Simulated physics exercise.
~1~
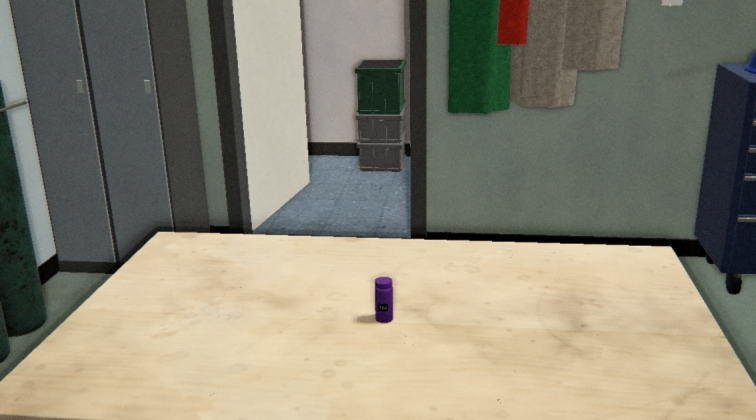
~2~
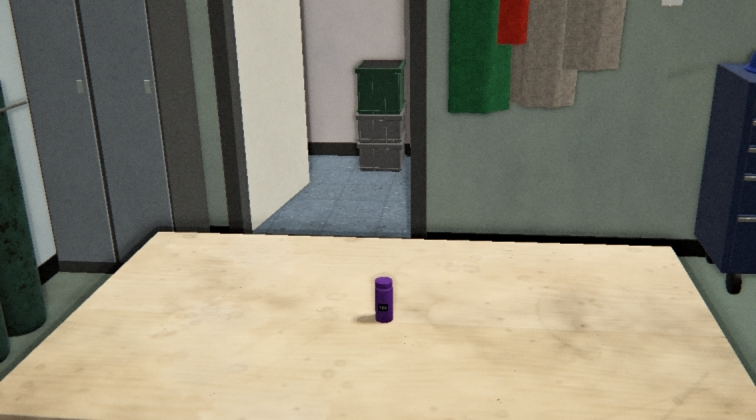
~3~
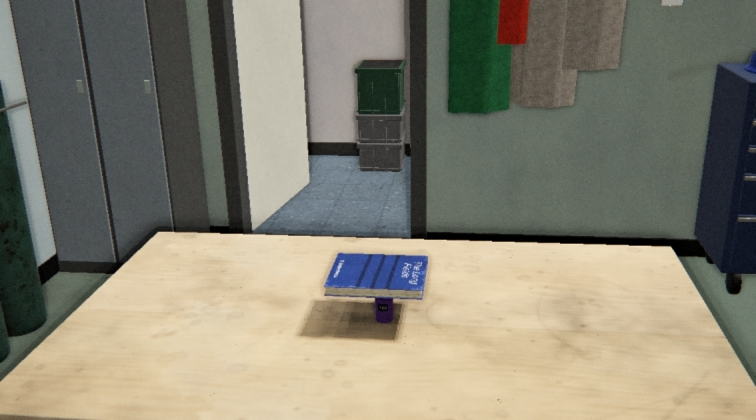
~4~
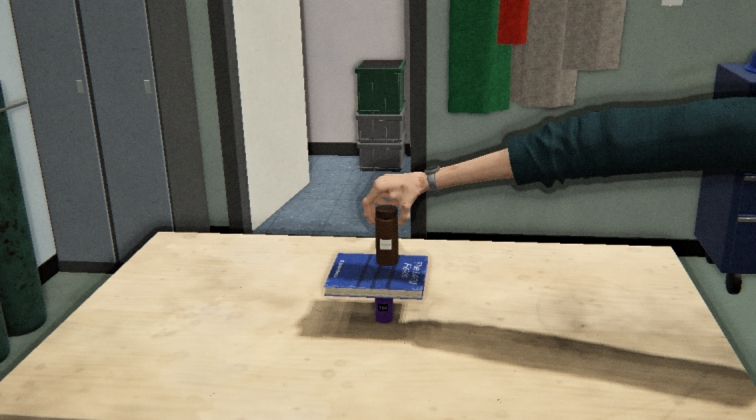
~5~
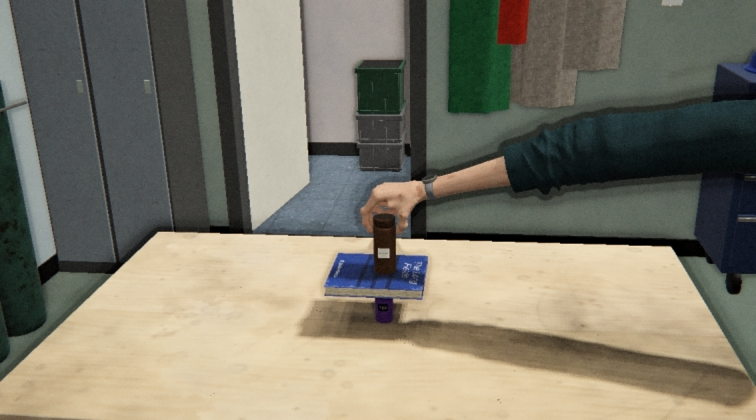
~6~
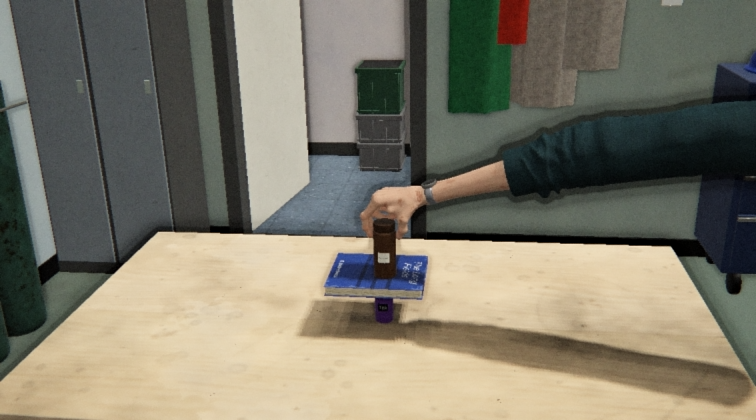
Blue book appearing atop a small purple bottle on a wooden table, then a hand lowering a brown shaker onto the book.
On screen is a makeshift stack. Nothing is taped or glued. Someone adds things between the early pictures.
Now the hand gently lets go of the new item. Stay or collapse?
The stack is going to stay put.
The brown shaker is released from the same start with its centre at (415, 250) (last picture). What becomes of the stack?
Result: The stack stays stable.
Then, 0.50 s later than the last frame, all is still.
Then, 1.30 s later than the last frame, brown shaker resting near (385, 249).
When it is over, all 3 as before. End places, in pixels of the last picture, brown shaker near (385, 249). The stack holds.
